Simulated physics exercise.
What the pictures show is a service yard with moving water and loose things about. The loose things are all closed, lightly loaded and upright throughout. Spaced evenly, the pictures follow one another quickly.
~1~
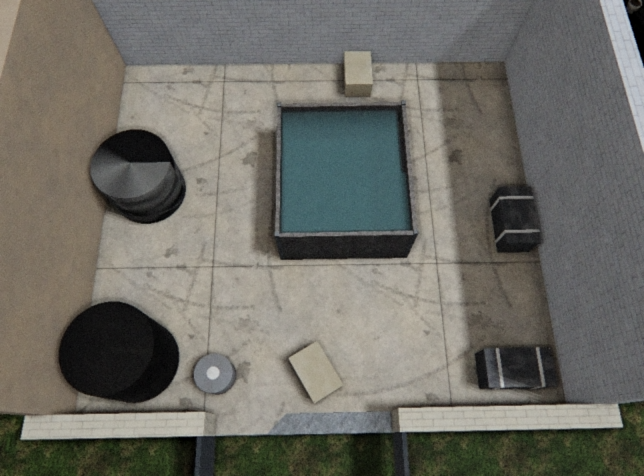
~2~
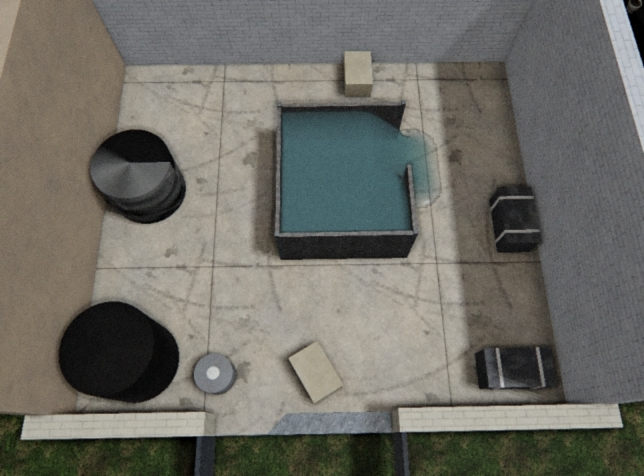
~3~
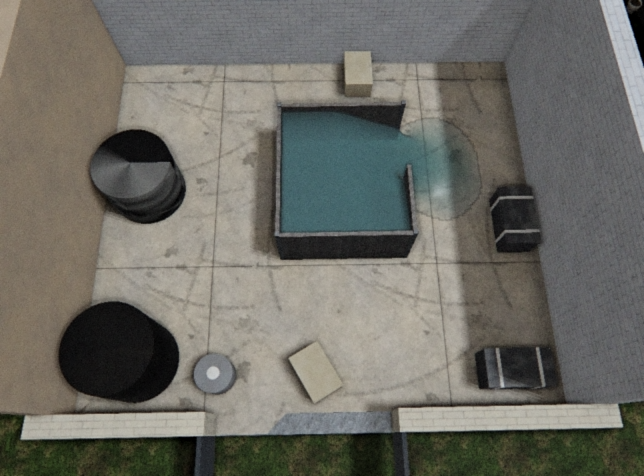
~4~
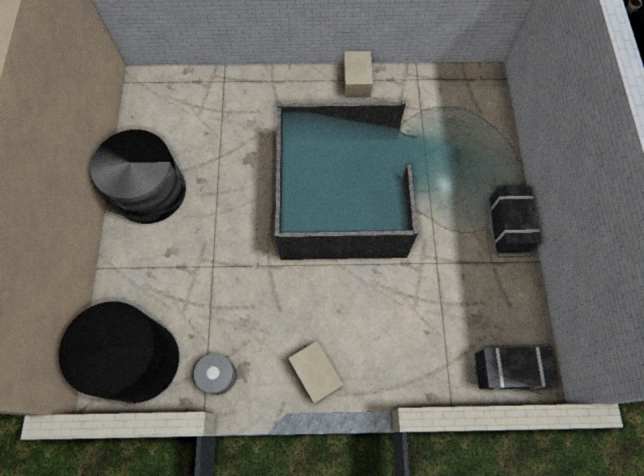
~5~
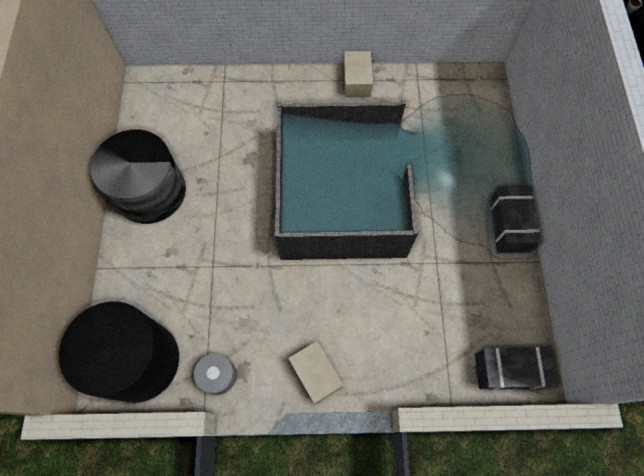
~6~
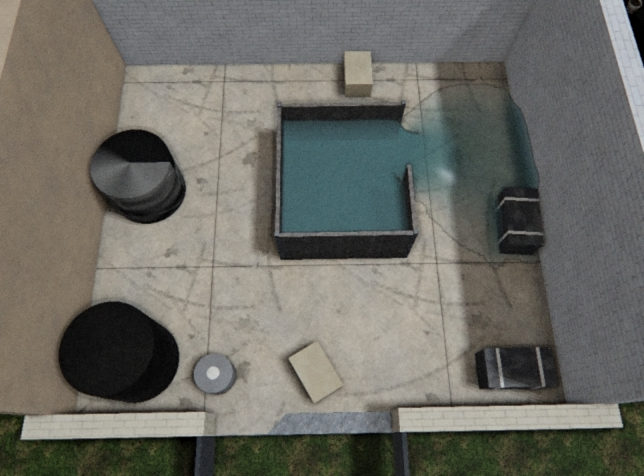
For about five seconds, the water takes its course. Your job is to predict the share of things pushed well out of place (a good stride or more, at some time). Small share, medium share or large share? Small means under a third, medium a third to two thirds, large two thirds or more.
A large share.
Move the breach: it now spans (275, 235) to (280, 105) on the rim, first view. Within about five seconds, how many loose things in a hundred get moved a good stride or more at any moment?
It comes to roughly 60 %.
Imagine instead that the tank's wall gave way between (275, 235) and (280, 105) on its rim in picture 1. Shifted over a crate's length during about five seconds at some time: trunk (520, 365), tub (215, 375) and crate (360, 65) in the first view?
As listed: No, moved that far, yes.
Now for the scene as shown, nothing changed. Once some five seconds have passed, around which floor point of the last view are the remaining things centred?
Near (236, 306).
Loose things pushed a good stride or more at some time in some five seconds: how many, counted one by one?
Exactly 4.
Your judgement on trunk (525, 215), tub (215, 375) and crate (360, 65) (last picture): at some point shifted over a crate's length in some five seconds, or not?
Working through them in turn, I get shoved clear, never that far off, then shoved clear.
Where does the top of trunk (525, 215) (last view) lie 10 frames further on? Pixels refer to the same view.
It should be around (501, 329).
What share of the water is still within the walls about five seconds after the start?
About 98 percent.
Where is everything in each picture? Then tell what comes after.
In the first picture, a trunk at (519, 214) rests on the ground; a trunk at (520, 367) rests on the ground; 0 of 5 have shifted.
In the second picture, a trunk at (519, 214) rests on the ground; a trunk at (520, 367) rests on the ground; 0 of 5 have shifted.
In the third picture, a trunk at (519, 214) rests on the ground; a trunk at (520, 367) rests on the ground; 0 of 5 have shifted.
In the fourth picture, a trunk at (519, 214), on the bottom; a trunk at (520, 367) rests on the ground; 0 of 5 have shifted.
In the fifth picture, a trunk at (519, 214) rests on the ground; a trunk at (520, 367), on the bottom; 0 of 5 have shifted.
In the sixth picture, a trunk at (524, 216) rests on the ground, close to its start; a trunk at (520, 367), on the bottom; 1 of 5 have shifted.
A moment on, 0 of 5 are well off their spots; 0 afloat.
Next, 1 of 5 are well off their spots; 0 afloat.
Later, 3 of 5 are well off their spots; 1 afloat.
In the end, 4 of 5 are well off their spots, and 4 have been at some point; 1 afloat.
